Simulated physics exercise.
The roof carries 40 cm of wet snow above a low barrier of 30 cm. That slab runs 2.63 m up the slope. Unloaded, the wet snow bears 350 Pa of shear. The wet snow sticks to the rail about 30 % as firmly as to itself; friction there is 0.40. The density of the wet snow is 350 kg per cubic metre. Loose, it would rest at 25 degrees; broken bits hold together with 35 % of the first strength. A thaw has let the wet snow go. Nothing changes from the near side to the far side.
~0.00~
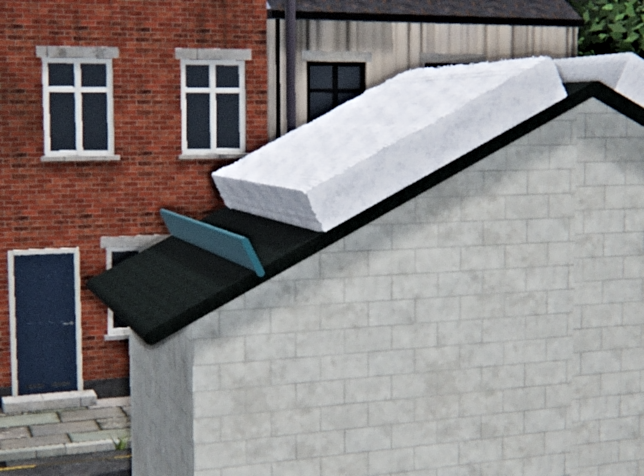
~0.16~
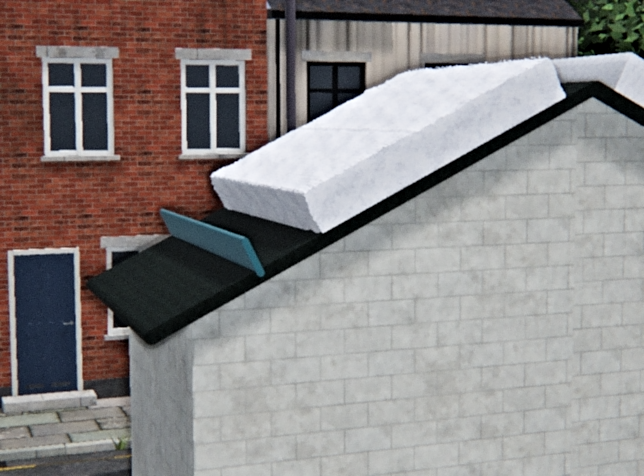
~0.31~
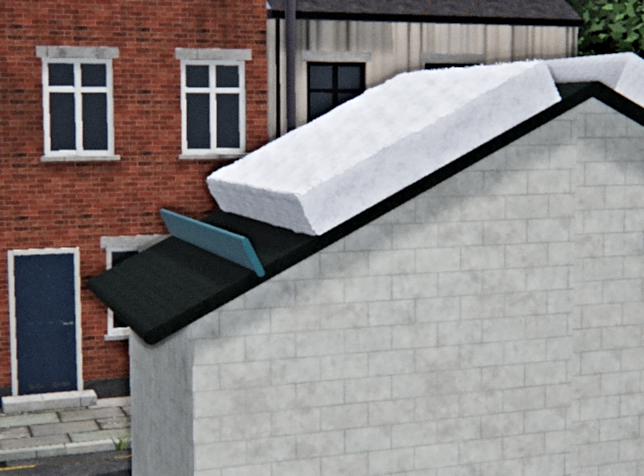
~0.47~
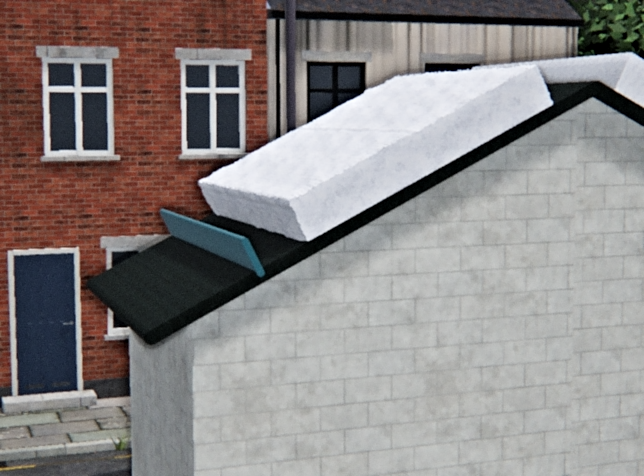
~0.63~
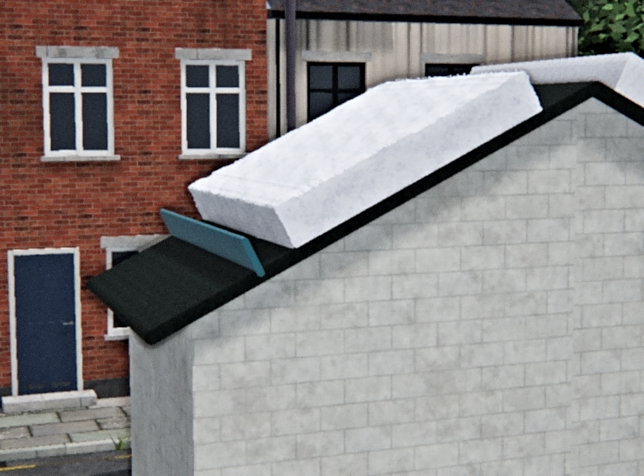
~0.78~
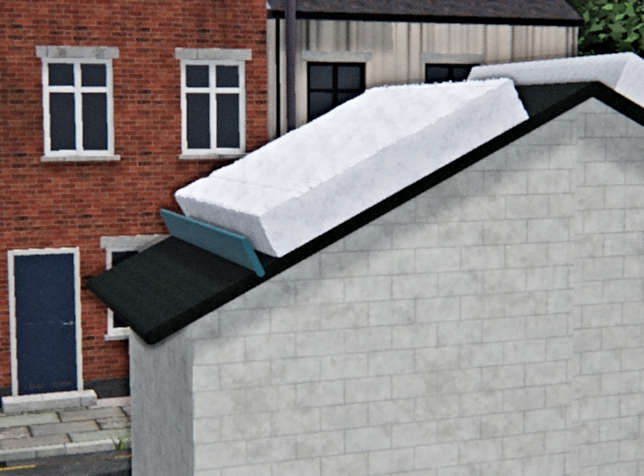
To begin with, a thick slab of white snow lies on the dark sloping roof of a pale block building, above a low blue barrier. The slab slides slowly down to the left, then a little faster, baring dark roof near the ridge, until its lower edge is at the barrier.
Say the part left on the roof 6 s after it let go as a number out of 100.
Close to 86 per cent.
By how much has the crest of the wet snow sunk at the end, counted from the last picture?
About 0.3 m.
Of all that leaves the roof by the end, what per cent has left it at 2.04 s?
About 20 %.
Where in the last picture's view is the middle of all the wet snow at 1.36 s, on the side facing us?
Around (342, 191).
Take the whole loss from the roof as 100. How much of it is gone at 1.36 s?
About 0 %.
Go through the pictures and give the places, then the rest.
The first frame shows leading edge of the wet snow at (306, 190).
The second frame shows leading edge of the wet snow at (304, 192), its middle shifted 1.8 cm.
The third frame shows leading edge of the wet snow at (299, 195), its middle shifted 7.1 cm.
The fourth frame shows leading edge of the wet snow at (290, 200), its middle shifted 16 cm.
The fifth frame shows leading edge of the wet snow at (277, 207), its middle shifted 29 cm.
The sixth frame shows leading edge of the wet snow at (260, 216), its middle shifted 46 cm.
After 1.36 s, 100 % of the snow is on the roof.
After 2.04 s, 97 % of the snow is on the roof.
After 2.72 s, 91 % of the snow is on the roof.
After 3.40 s, 86 % of the snow is on the roof.
After 6.00 s, at the end, 86 % of the snow is on the roof.
